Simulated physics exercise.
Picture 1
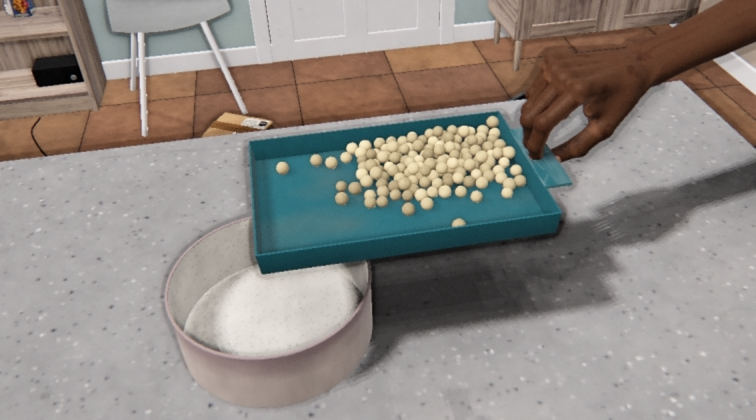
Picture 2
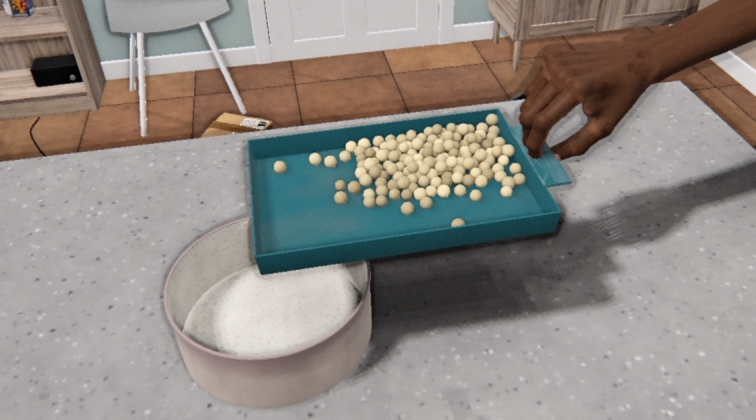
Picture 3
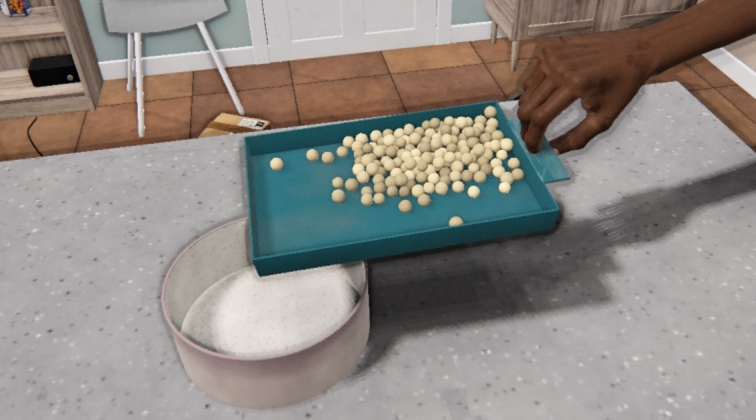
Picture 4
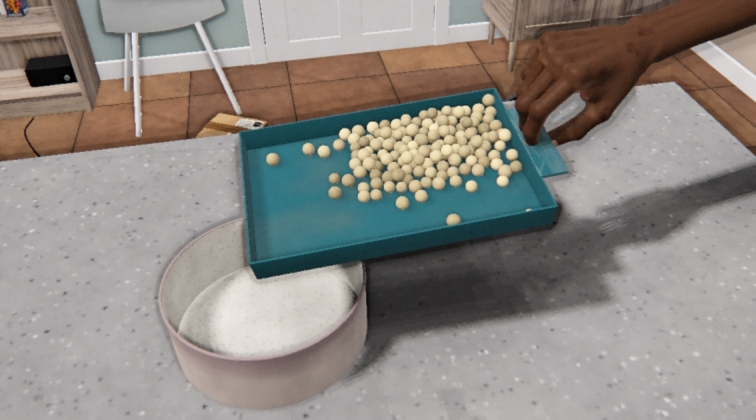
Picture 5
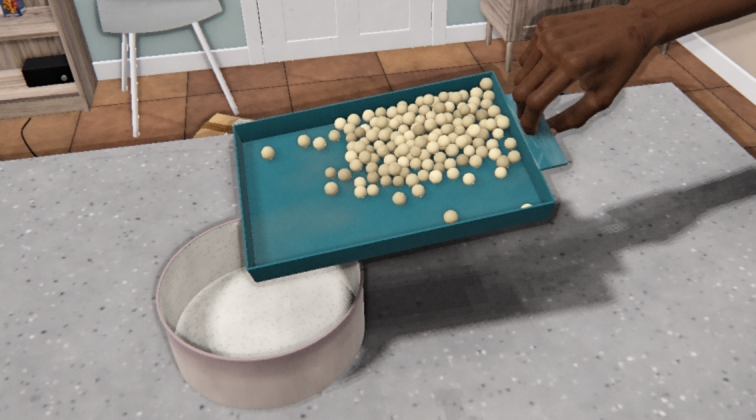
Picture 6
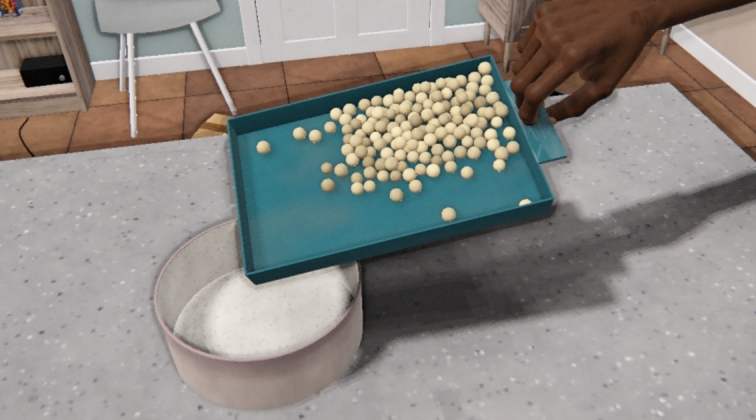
On a speckled grey counter, a hand gradually tilts a teal tray of pale round pieces leftward.
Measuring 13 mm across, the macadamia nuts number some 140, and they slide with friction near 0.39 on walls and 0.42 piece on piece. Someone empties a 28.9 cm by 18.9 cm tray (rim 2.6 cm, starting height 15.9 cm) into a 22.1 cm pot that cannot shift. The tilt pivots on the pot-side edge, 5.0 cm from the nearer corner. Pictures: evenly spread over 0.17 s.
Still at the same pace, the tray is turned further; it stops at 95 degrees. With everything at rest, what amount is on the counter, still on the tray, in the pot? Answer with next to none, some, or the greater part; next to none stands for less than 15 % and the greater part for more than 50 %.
Counter: The greater part; left on the tray: Next to none; pot: Some.
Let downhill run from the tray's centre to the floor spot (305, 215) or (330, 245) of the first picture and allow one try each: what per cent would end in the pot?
I'd put it at roughly 45 per cent for the first tilt and roughly 45 per cent for the second.
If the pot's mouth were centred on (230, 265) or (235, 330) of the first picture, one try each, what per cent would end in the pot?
Close to 5 in a hundred, then close to 65 in a hundred.
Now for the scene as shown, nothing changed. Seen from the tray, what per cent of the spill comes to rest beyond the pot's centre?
Share: Around 60 %.
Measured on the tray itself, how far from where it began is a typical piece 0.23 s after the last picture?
Displacement on the tray: About 6 cm.
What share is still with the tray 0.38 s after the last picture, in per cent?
Roughly 90 percent of the load, I'd say.
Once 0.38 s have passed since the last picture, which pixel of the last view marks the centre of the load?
Close to pixel (331, 269).
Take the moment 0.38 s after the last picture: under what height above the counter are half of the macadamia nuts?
The halfway mark is near 18 cm.
Then, 0.23 s after the last picture, tilt 58 degrees; the tray holds 100 %, the pot 0 %.
Then, 0.38 s after the last picture, tilt 84 degrees; the tray holds 90 %, the pot 0 %.
Then, 0.66 s after the last picture, tilt 95 degrees; the tray holds 10 %, the pot 30 %.
In the end, counter 60 %, tray 5 %, pot 35 %.
